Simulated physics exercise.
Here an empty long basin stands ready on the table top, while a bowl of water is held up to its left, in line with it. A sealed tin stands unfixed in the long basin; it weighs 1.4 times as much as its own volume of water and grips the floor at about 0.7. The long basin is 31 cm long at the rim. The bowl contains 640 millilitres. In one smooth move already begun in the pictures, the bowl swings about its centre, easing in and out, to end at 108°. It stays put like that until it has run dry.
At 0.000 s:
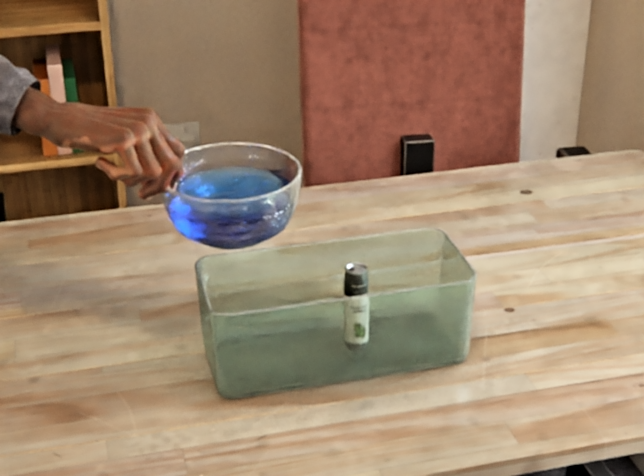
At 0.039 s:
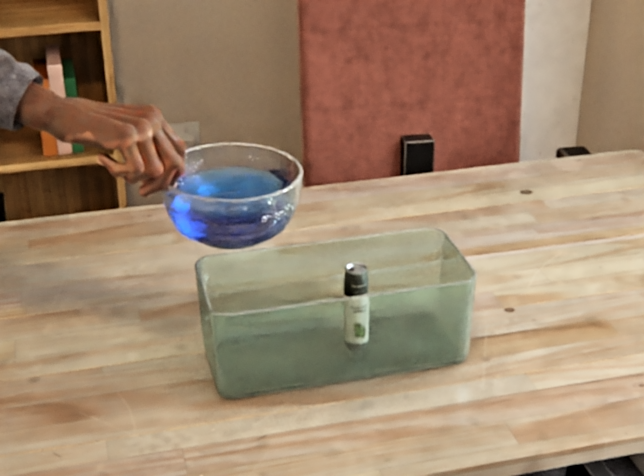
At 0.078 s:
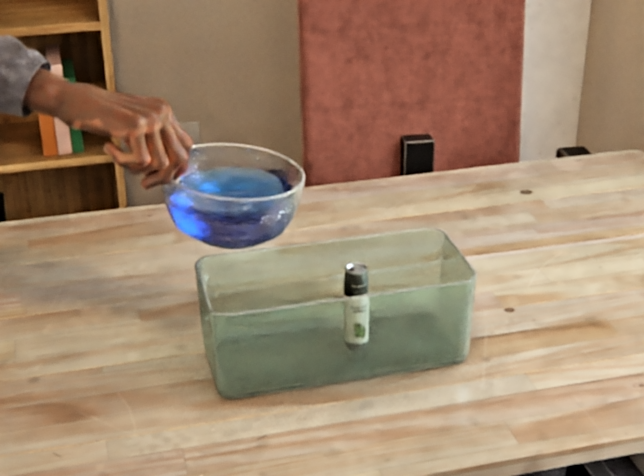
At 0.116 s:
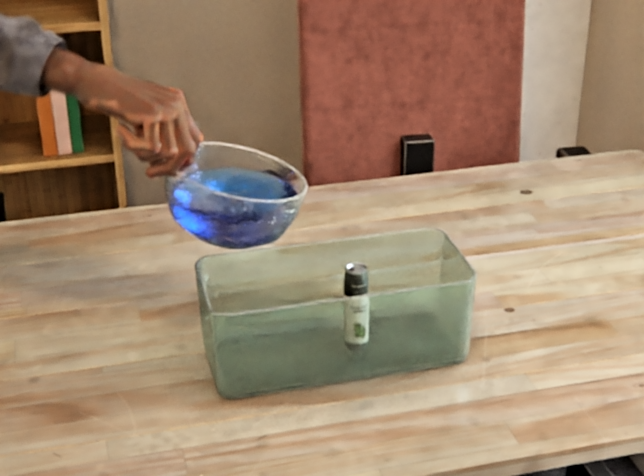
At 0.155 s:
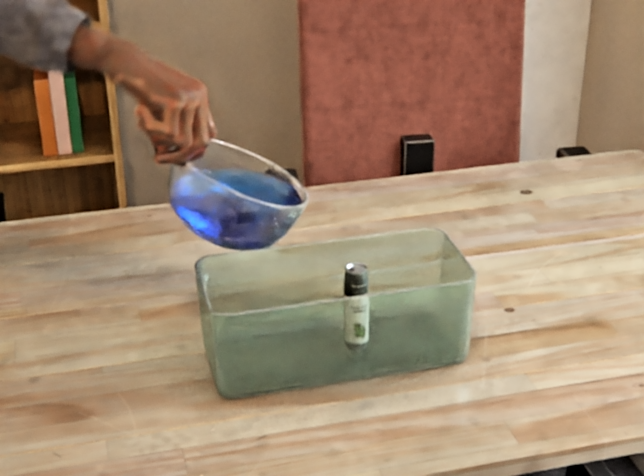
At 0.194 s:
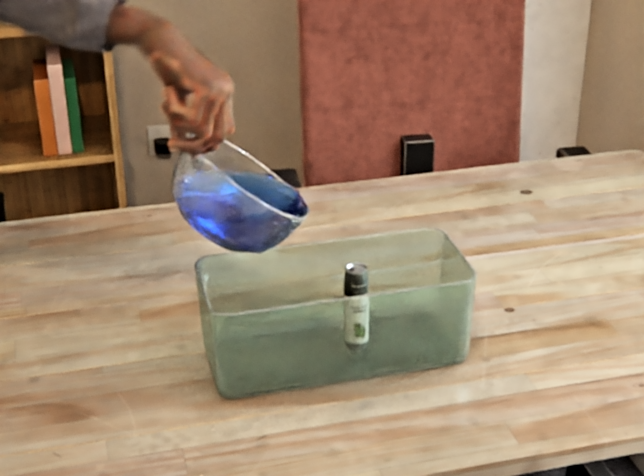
A hand held a glass bowl of blue water above a wooden table and smoothly tilted it to the right, toward a long, clear greenish basin with a small dark-capped container at it.
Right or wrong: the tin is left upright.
Wrong.
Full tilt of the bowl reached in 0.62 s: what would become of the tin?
Then it remains upright.
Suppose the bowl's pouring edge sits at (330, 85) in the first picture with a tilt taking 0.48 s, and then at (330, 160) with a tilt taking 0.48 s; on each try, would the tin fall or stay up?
Try 1: Still standing; try 2: Still standing.
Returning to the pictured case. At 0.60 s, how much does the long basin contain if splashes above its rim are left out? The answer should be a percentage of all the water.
Around 96 per cent of the whole.
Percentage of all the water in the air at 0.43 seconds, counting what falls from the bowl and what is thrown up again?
Share: Roughly 24 per cent.
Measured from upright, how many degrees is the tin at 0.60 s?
The lean is some 5° away from upright.
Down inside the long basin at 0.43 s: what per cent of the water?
Around 66%.
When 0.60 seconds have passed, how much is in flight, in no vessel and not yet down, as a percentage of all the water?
Estimated airborne part: Roughly 3 per cent.
Then, 0.43 s in, the tilt is 105° and 11 per cent is still to pour; the tin stands where it began.
Then, 0.60 s in, the tilt is 108° and 0 per cent is still to pour; the tin stands 1 cm from where it began.
Then, 0.78 s in, the tilt is 108° and 0 per cent is still to pour; the tin leans 16°.
Then, 0.98 s in, the tilt is 108° and 0 per cent is still to pour; the tin lies on its side.
Finally, the tin lies on its side.
